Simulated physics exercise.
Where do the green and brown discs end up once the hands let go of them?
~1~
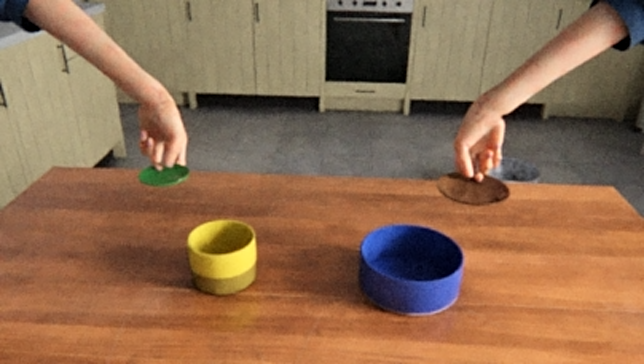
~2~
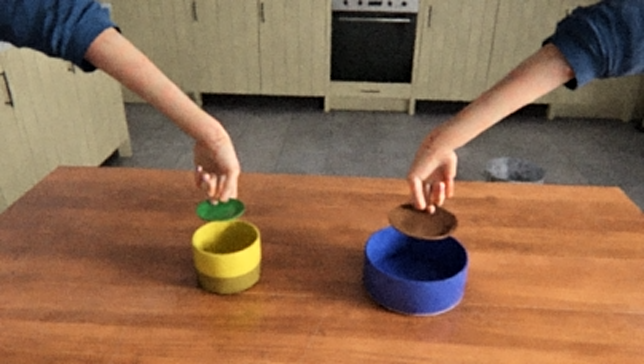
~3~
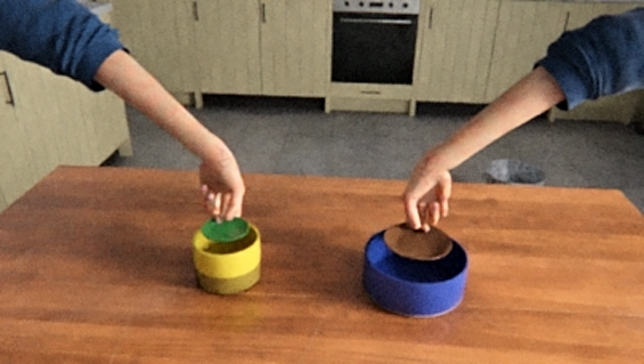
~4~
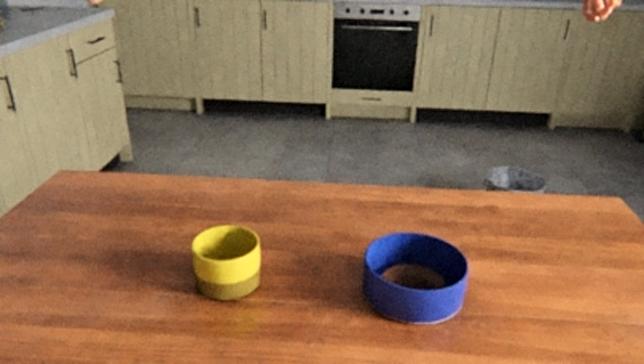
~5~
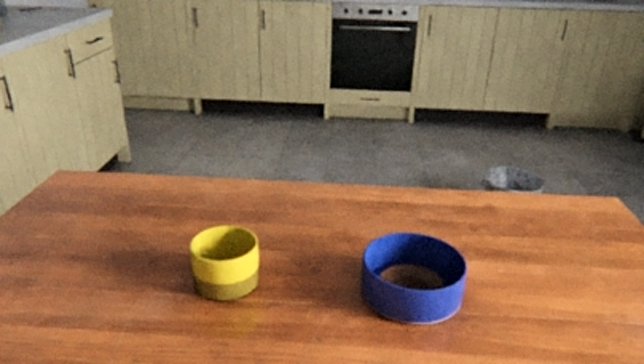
The brown disc falls into the blue container, where it can be seen lying inside, and the green disc falls into the yellow container, out of sight.
The video shows two hands lowering a green disc over a yellow container on the left and a brown disc over a wider blue one, then letting go; the brown disc ends up inside the blue container, and the green disc drops out of sight inside the yellow one.
